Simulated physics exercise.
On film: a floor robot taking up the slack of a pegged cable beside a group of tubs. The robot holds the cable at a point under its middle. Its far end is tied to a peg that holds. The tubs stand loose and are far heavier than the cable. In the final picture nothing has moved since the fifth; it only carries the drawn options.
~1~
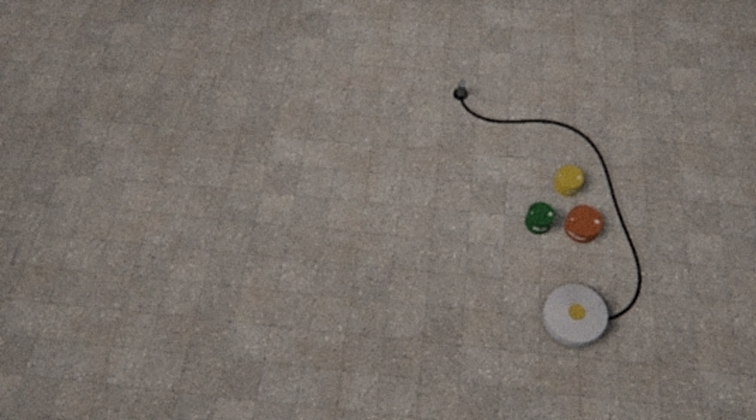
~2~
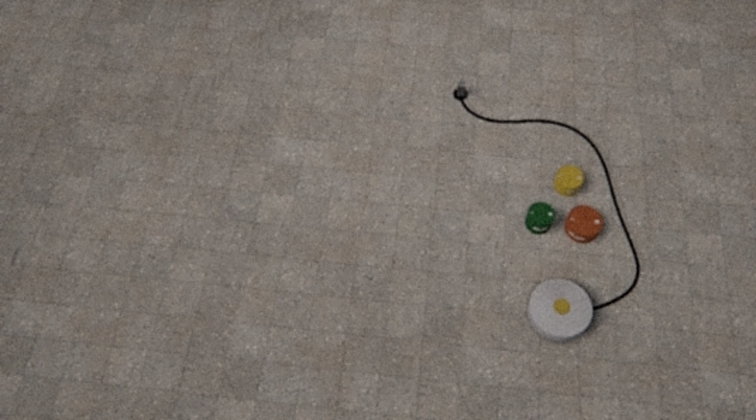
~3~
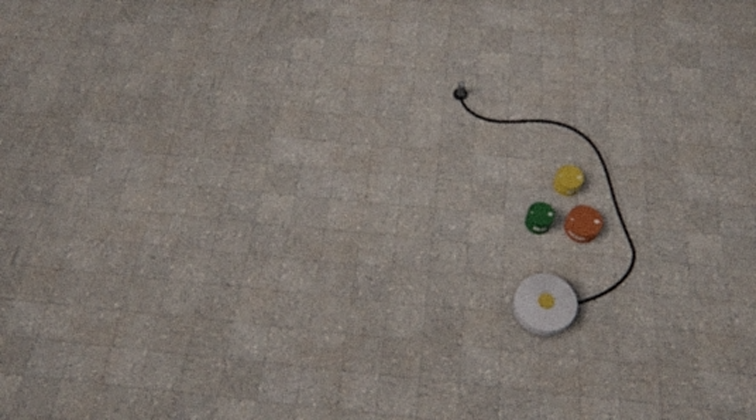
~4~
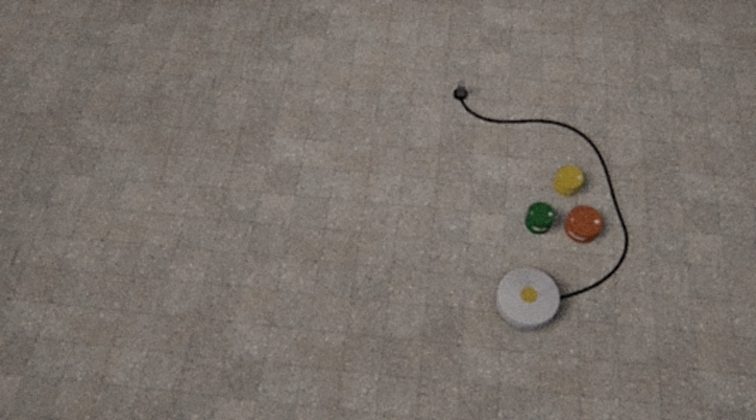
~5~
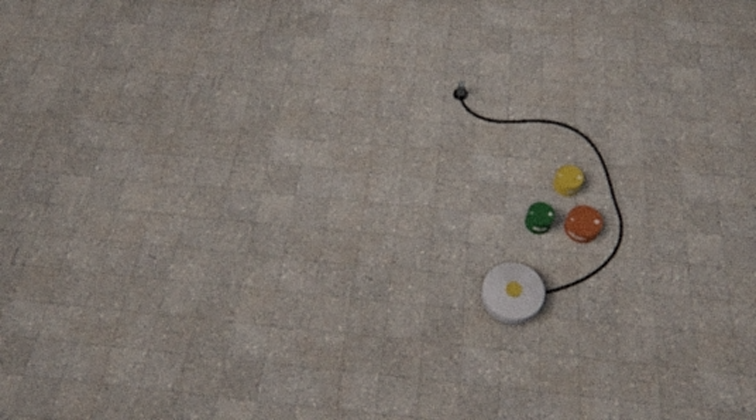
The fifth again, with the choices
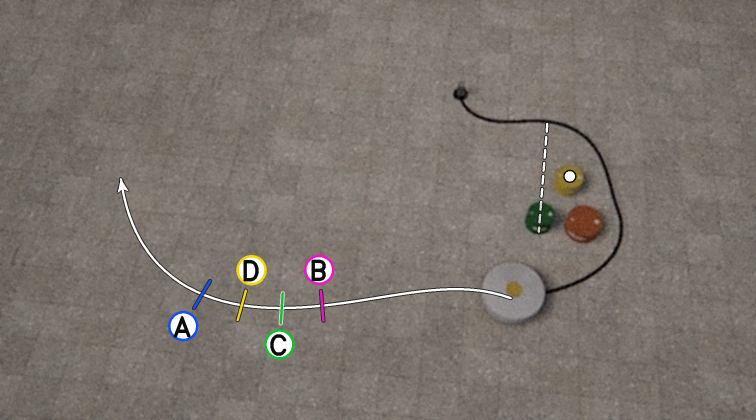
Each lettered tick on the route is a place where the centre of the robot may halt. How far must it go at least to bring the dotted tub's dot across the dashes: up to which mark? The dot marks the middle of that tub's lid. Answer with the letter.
B.
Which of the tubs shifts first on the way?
The orange one.
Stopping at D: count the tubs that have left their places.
Three.
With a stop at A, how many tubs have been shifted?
By then, three.
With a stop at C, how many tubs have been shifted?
By then, three.
On the marked copy, A at (202, 294); B at (322, 306); C at (282, 308); D at (242, 305); the dashed line at (543, 176); the route from (511, 298) via (262, 307) to (121, 179); the white dot at (570, 176).
Taking B. A third of the way, robot (445, 285); yellow tub (568, 181).
Two thirds of the way, robot (379, 293); orange tub (561, 212); green tub (533, 218); yellow tub (559, 185).
When it is over, robot (321, 301); orange tub (528, 202); green tub (510, 221); yellow tub (525, 176); the dot on the yellow tub is over the dashed line.
As for the rest, A does it too, but is farther than needed; C does it too, but is farther than needed; D does it too, but is farther than needed.
